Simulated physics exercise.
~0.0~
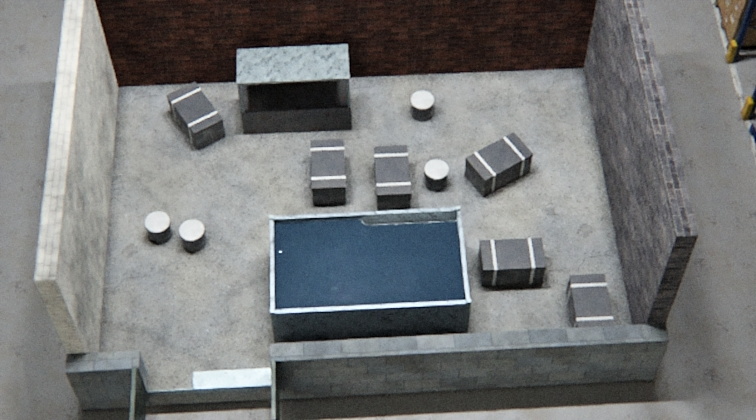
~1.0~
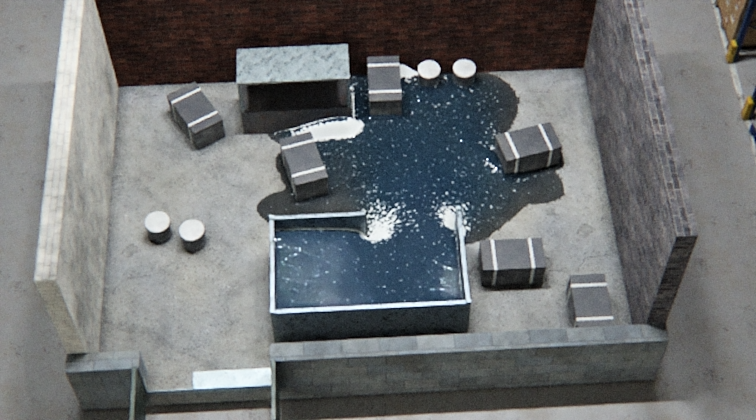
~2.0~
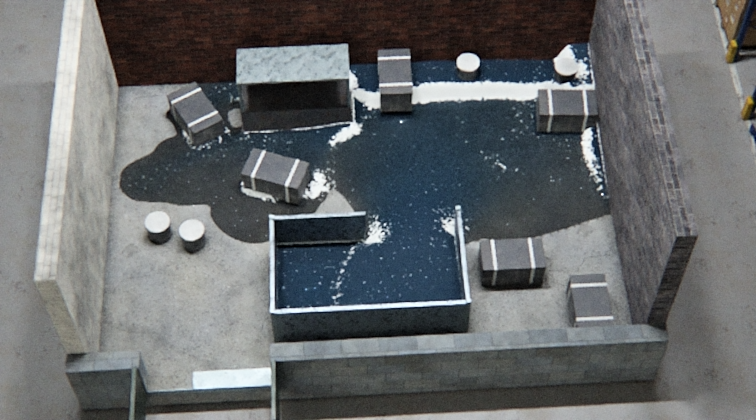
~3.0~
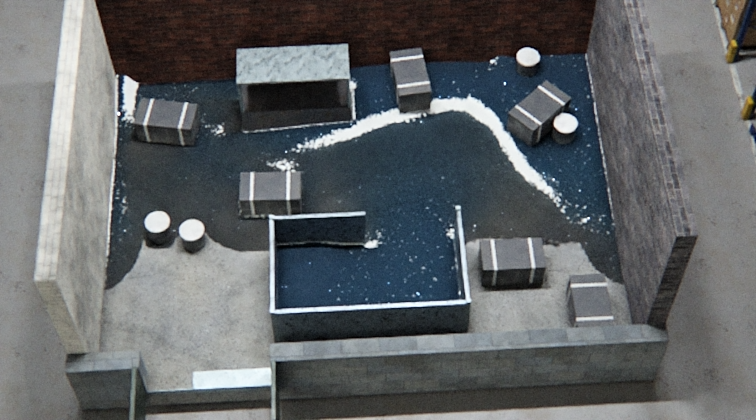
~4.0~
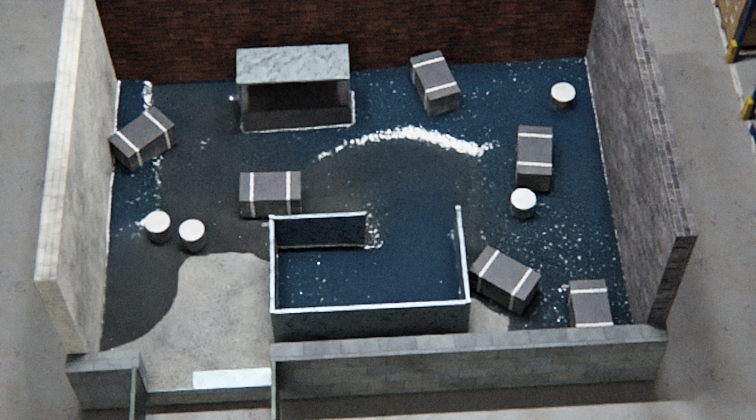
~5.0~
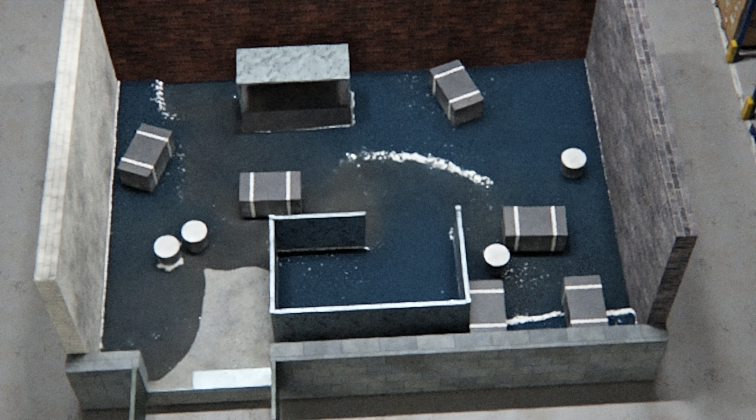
In the video, a walled hall holds grey trunks with white bands, round pails and a tank of dark water whose back side gives way; water surges out and spreads across most of the floor, carrying several trunks and pails along before they end scattered in new places.
